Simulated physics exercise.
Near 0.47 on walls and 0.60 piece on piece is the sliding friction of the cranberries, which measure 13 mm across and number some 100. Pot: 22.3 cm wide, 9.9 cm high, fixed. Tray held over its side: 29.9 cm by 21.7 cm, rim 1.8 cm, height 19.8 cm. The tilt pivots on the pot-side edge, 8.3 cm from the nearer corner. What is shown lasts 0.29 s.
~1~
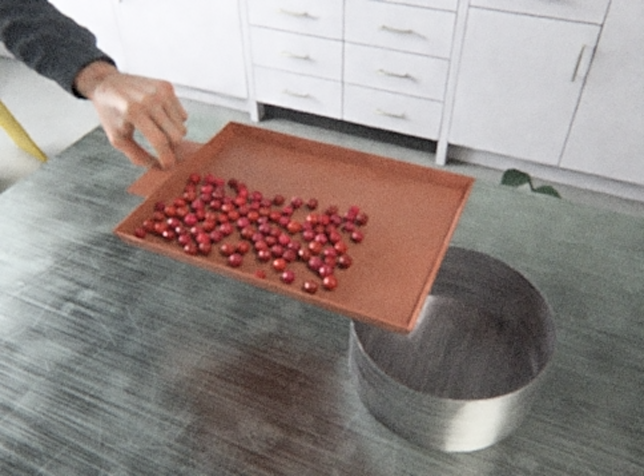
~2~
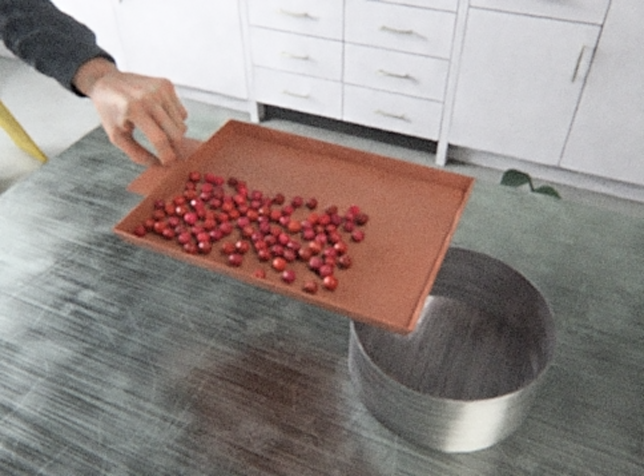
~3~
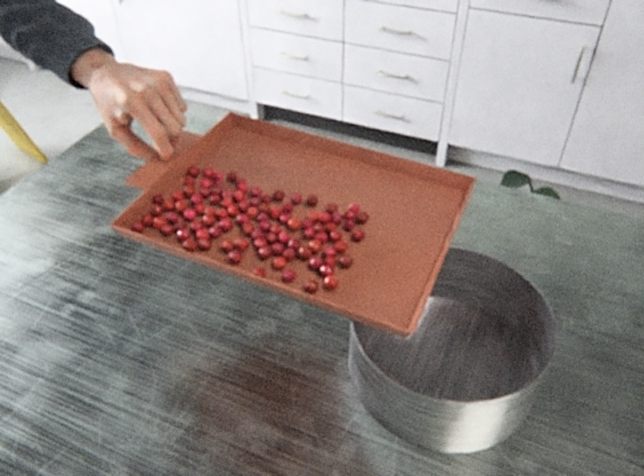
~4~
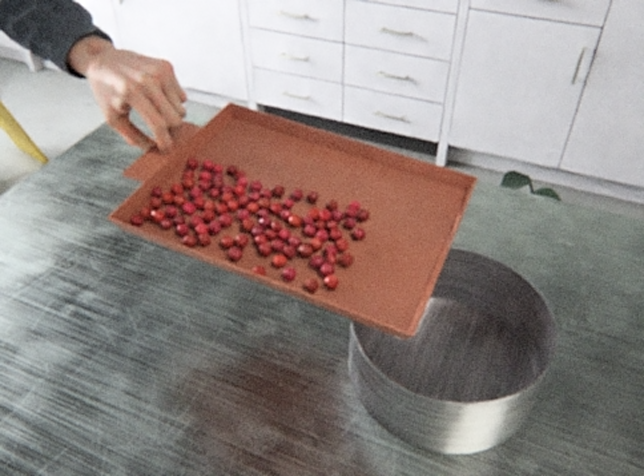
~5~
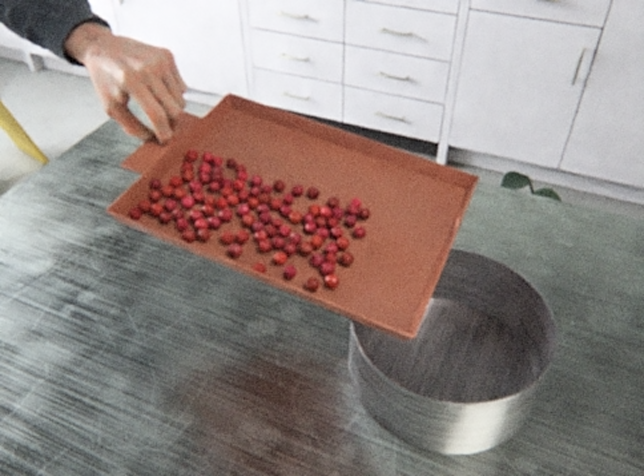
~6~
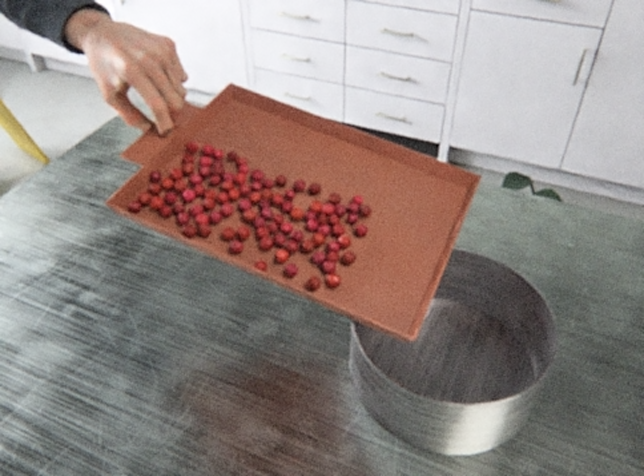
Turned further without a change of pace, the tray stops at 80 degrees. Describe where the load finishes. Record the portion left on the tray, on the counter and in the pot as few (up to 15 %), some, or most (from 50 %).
Result. Tray: Few; counter: Most; pot: Some.
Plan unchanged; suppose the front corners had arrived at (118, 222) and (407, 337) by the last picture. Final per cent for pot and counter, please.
Final per cent - pot 10, counter 90.
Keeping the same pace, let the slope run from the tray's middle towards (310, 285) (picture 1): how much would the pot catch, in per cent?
Estimate: Near 10 per cent.
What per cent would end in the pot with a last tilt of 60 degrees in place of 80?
It would be near 0 per cent.
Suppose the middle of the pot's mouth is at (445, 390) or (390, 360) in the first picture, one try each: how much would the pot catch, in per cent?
Estimates: 100 % and 100 %, in that order.
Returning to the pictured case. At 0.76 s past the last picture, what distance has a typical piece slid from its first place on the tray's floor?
It has moved some 10 cm from its start.
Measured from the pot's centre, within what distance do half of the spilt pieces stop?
Close to 20 cm, give or take.
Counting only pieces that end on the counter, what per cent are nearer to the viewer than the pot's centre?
Estimate: Close to 100 per cent of the pieces.
Then, 0.76 s after the last picture, tilt 43 degrees; the tray holds 100 %, the pot 0 %.
Then, 1.27 s after the last picture, tilt 65 degrees; the tray holds 100 %, the pot 0 %.
Then, 1.84 s after the last picture, tilt 80 degrees; the tray holds 25 %, the pot 20 %.
In the end, tray 0 %, counter 65 %, pot 35 %.
